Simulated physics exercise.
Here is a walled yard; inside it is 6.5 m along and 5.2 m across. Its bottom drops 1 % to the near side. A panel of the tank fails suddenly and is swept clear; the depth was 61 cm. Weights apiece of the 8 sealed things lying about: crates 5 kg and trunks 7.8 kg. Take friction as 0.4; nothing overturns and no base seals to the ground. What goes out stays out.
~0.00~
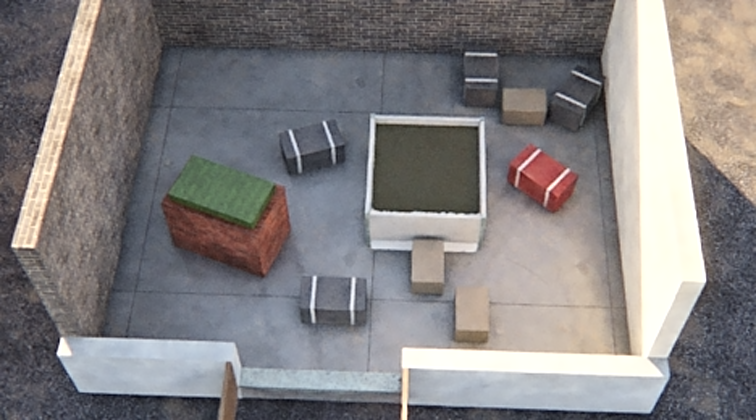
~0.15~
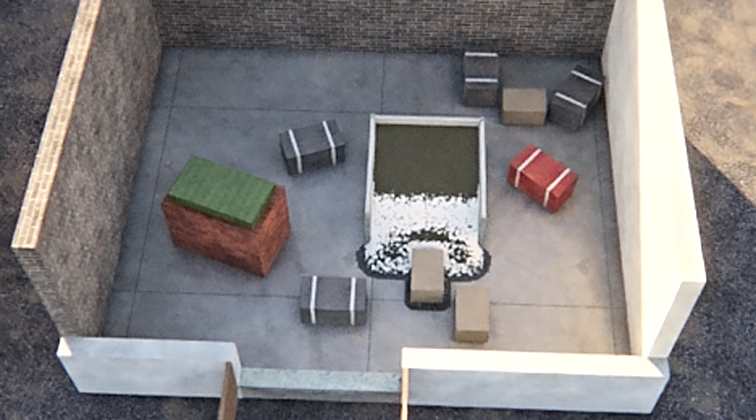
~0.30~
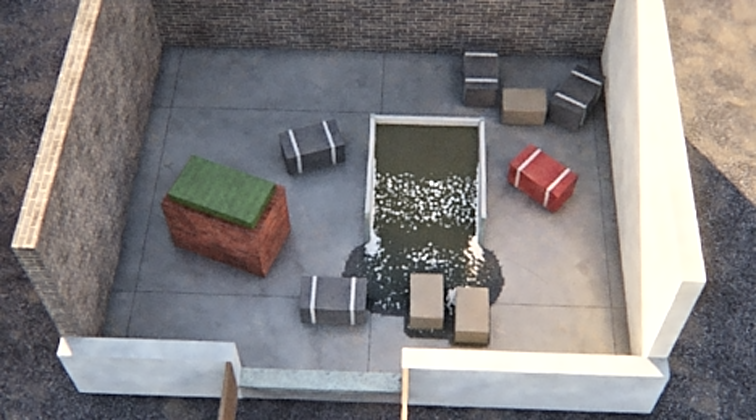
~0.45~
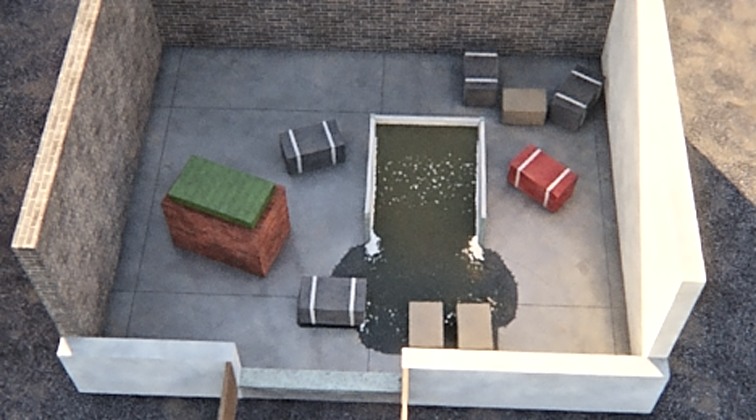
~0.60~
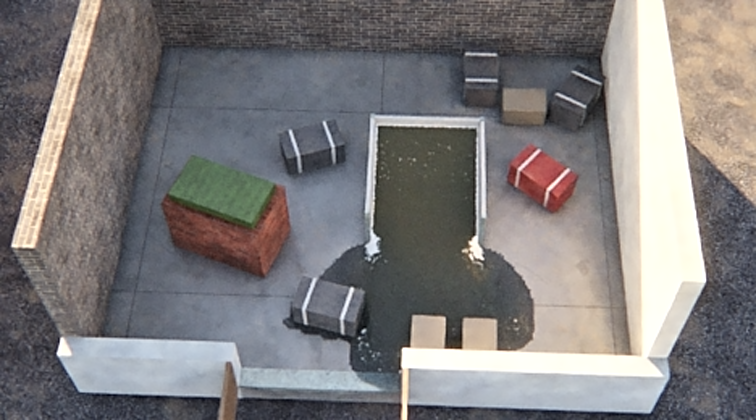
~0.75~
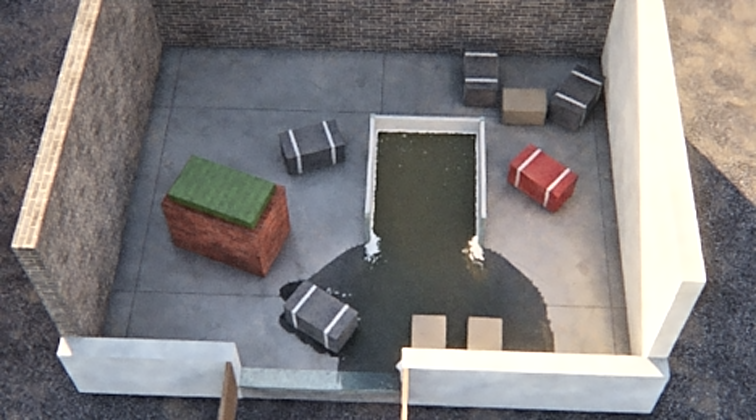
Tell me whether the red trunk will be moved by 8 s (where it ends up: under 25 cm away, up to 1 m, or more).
The red trunk gets carried off.
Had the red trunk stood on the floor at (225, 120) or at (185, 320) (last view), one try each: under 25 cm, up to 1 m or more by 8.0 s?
In turn: It stays put; it barely shifts.
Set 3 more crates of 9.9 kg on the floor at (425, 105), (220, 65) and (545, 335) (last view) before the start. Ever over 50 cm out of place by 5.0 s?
In turn: Under, short of it, past it.
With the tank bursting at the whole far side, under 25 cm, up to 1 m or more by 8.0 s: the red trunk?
In that case the red trunk travels far.
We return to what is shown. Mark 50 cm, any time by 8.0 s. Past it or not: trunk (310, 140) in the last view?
It is less.
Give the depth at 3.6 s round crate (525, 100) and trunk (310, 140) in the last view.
About 2 and 0 cm.
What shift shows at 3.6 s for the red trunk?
Roughly 30 cm by then.
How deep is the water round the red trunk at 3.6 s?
About 2 cm.
After 1.6 s the red trunk is near (544, 169), 0.0 m from its start, aground; 1 of 8 are out; 2 afloat.
After 3.6 s the red trunk is near (524, 155), 0.3 m from its start, aground; 2 of 8 are out; 1 afloat.
After 5.6 s the red trunk is near (500, 106), 1.2 m from its start, afloat; 2 of 8 are out; 4 afloat.
After 8.0 s the red trunk is near (432, 114), 1.7 m from its start, afloat; 2 of 8 are out; 5 afloat.
